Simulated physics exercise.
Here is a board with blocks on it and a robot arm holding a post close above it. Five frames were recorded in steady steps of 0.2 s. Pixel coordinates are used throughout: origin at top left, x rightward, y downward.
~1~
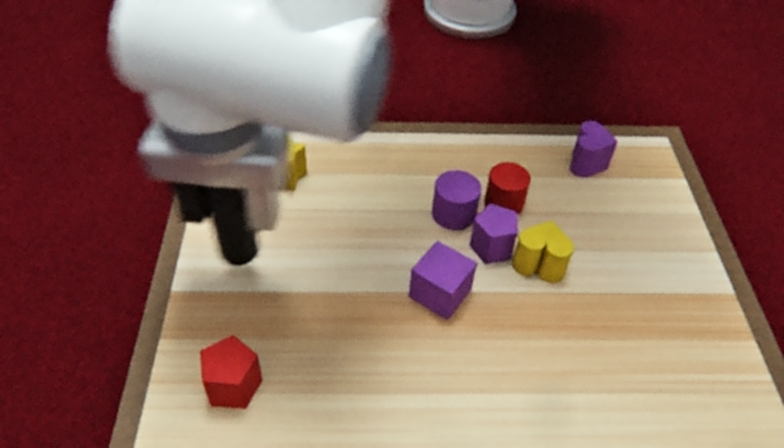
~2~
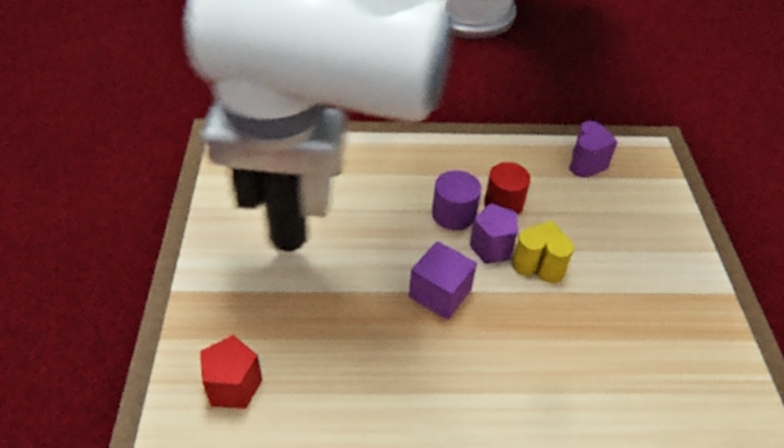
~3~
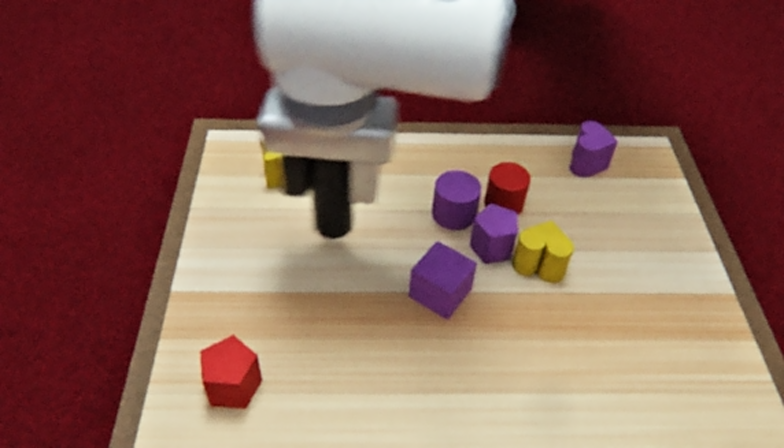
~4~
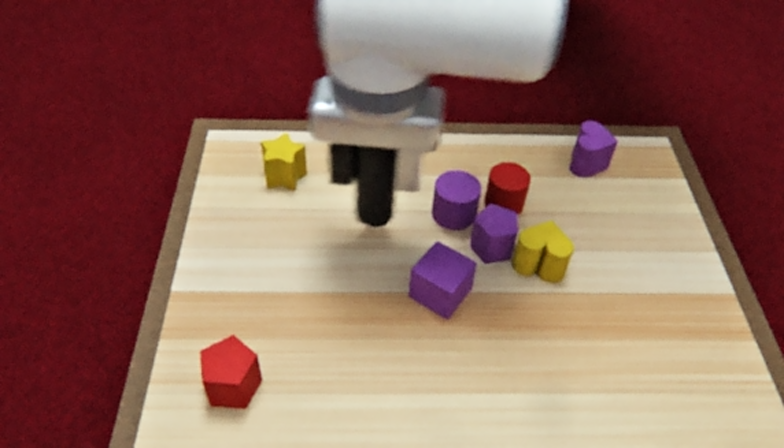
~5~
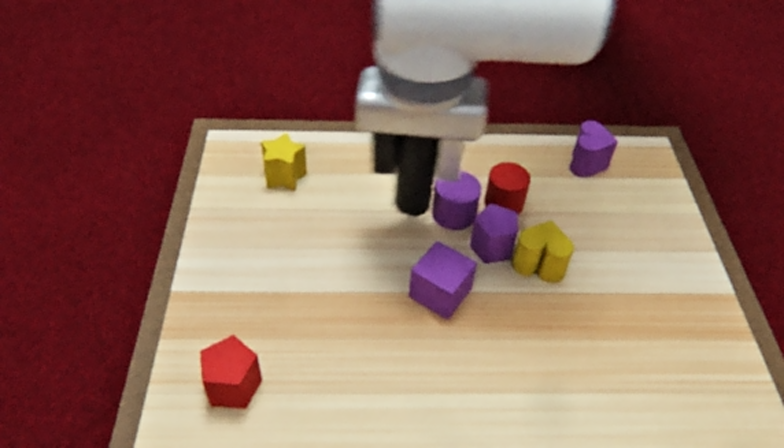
A robot arm moved its dark post steadily to the right above the wooden board, uncovering a yellow star and drawing close to the purple cylinder, while all the blocks stayed still.
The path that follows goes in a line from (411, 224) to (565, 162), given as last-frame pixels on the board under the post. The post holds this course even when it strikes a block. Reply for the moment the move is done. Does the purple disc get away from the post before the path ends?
Yes, I think so.
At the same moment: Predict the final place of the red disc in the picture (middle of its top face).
It is at (629, 181).
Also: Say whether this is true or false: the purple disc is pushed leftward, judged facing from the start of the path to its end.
My answer: False.
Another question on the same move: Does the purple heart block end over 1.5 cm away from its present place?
The answer is no.
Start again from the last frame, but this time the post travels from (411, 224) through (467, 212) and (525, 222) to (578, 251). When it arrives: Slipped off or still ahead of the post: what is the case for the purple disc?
The purple disc slips off.
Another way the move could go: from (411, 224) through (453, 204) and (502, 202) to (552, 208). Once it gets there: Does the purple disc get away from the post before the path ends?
Final answer: No.
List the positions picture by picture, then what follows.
Tip of the post (240, 250), middles of tops, purple disc (458, 186), purple five-sided block (498, 220), red disc (510, 176), purple heart block (596, 136), in the first picture.
Post (288, 237), nothing pushed, in the second picture.
Post (333, 225), nothing pushed, in the third picture.
Post (375, 213), nothing pushed, in the fourth picture.
Post (413, 203), purple disc (458, 186), purple five-sided block (498, 220), red disc (510, 176), purple heart block (596, 136), in the fifth picture.
On the path given first. One third of the way, post (470, 180); purple disc (512, 172); red disc (555, 170).
Two thirds of the way, post (522, 160); purple disc (564, 165); red disc (608, 173).
At the end, post (572, 141); purple disc (587, 164); purple five-sided block unmoved; red disc (629, 181); purple heart block (605, 136), turned 15° anticlockwise.
